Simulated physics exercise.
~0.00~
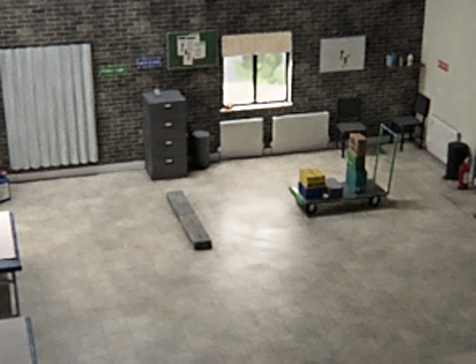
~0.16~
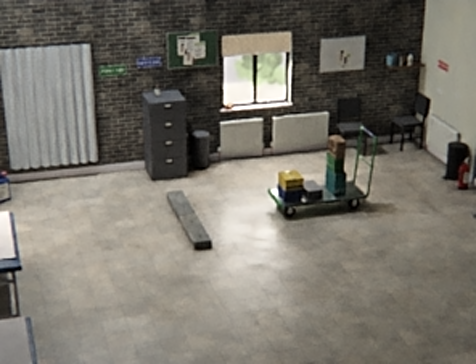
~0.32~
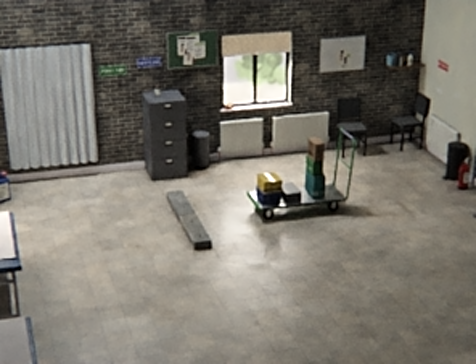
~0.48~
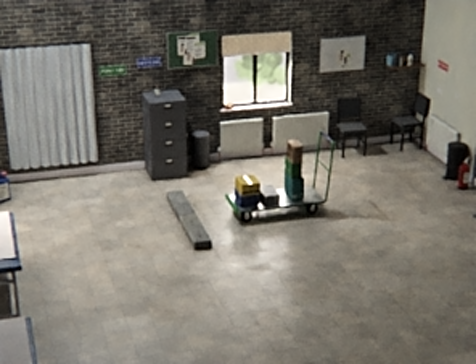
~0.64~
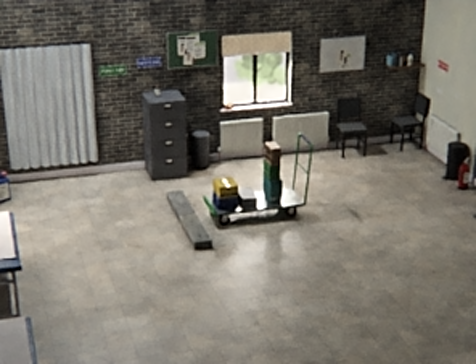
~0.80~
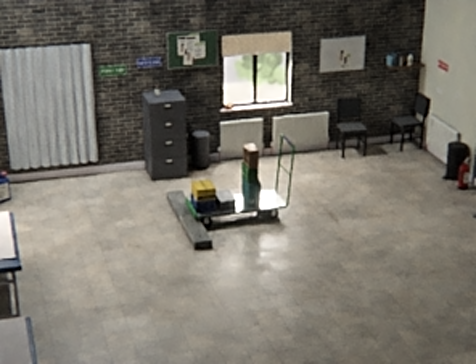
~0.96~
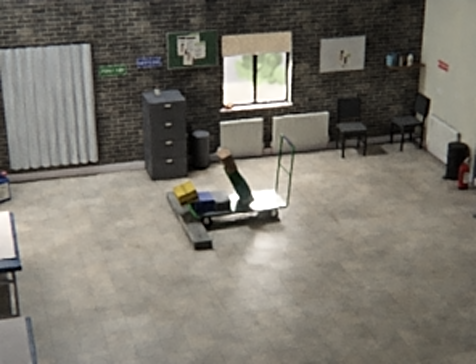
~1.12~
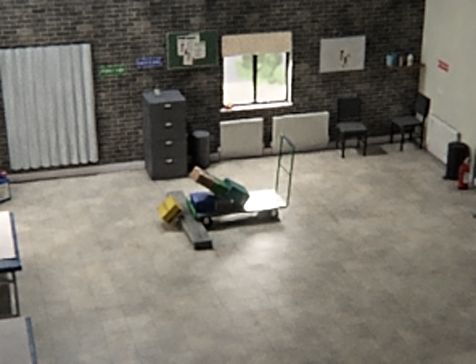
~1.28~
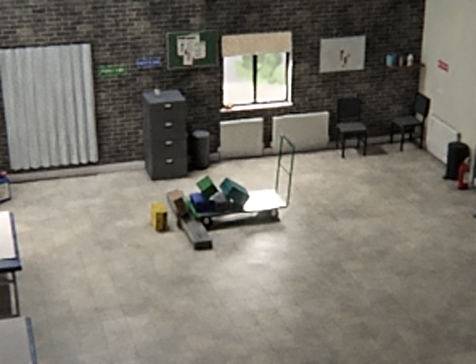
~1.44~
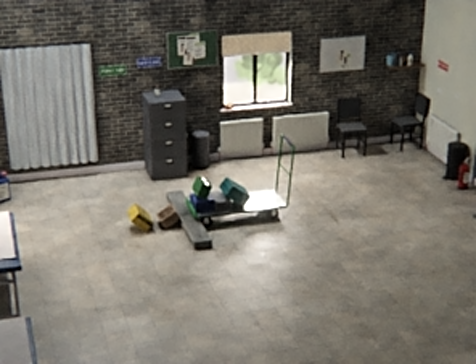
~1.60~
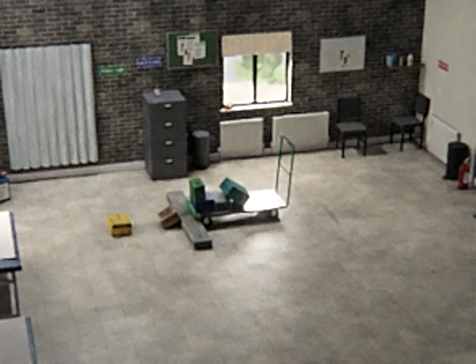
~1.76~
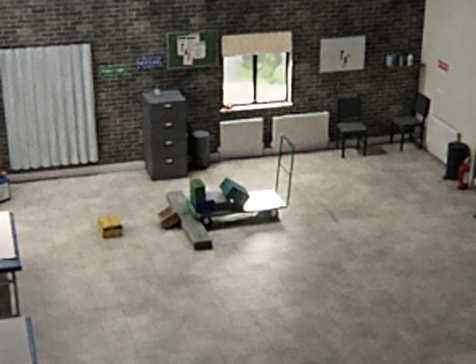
Loaded trolley rolling left and halting at a kerb, its stack toppling forward, yellow and brown boxes landing on the floor beyond.
